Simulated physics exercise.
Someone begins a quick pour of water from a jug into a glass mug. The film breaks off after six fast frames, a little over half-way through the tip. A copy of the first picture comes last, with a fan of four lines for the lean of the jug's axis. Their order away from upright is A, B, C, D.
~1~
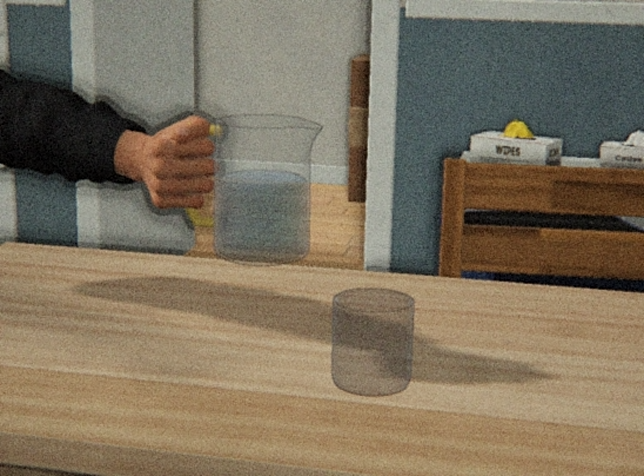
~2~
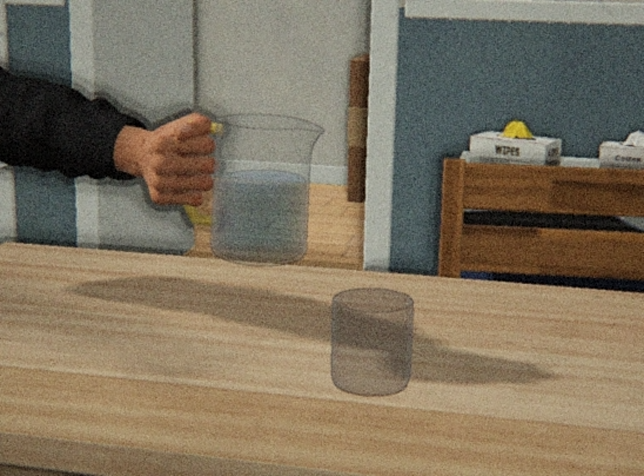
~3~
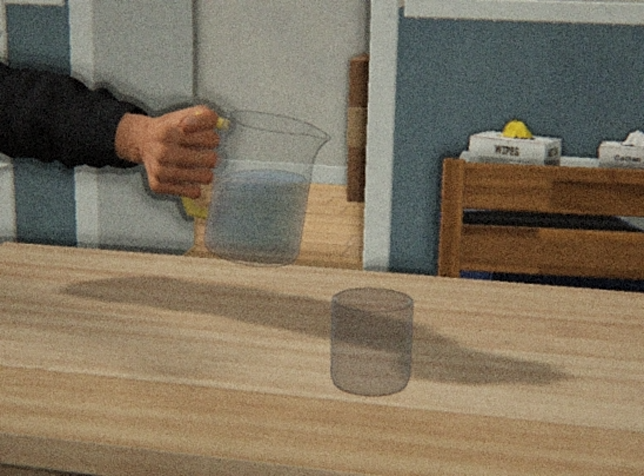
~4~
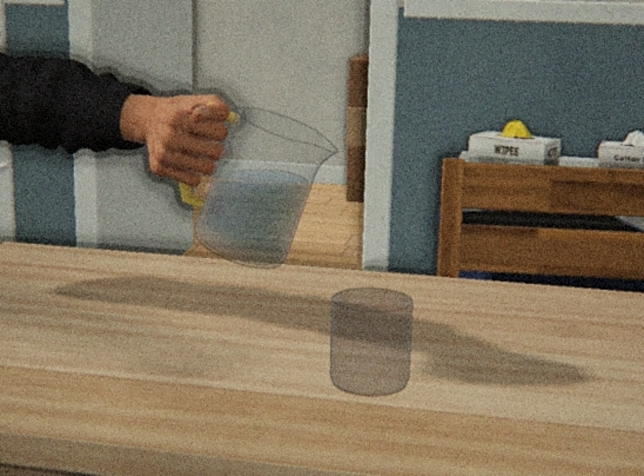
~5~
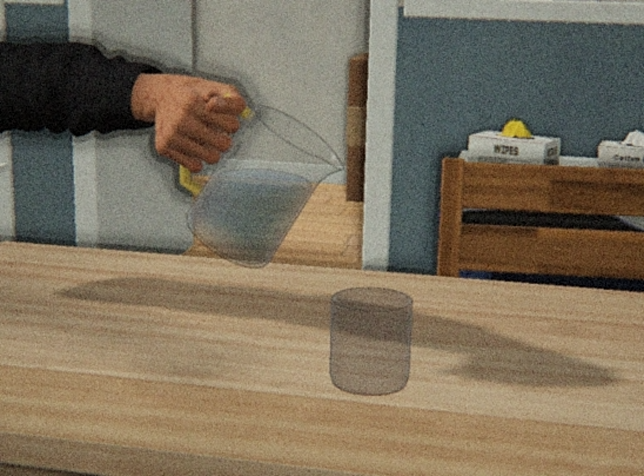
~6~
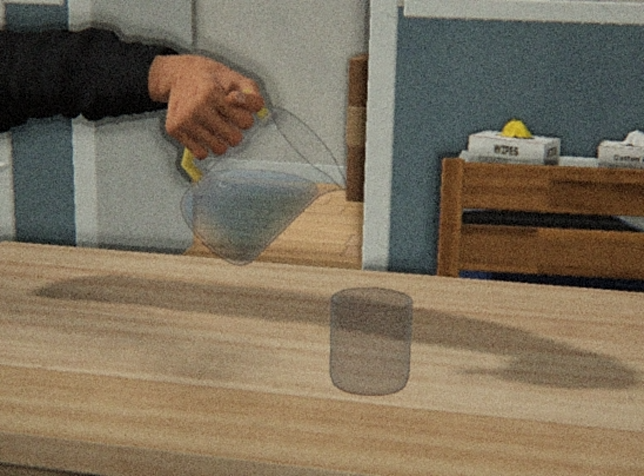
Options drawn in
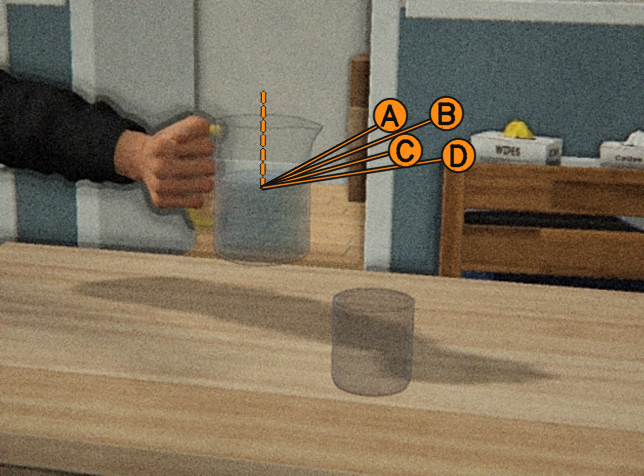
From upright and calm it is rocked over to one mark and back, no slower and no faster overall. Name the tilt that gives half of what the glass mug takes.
Take D.
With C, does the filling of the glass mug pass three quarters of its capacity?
No, less.
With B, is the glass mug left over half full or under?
Under.
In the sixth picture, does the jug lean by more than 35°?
Yes.
On the marked copy, A at (376, 126); B at (431, 120); C at (387, 153); D at (442, 159).
For line A, the glass mug ends with about 12 % of what it can hold.
For line B, the glass mug ends with about 24 % of what it can hold.
For line C, the glass mug ends with about 38 % of what it can hold.
For line D, the glass mug ends with about 52 % of what it can hold; 4 % of the water is spilt.
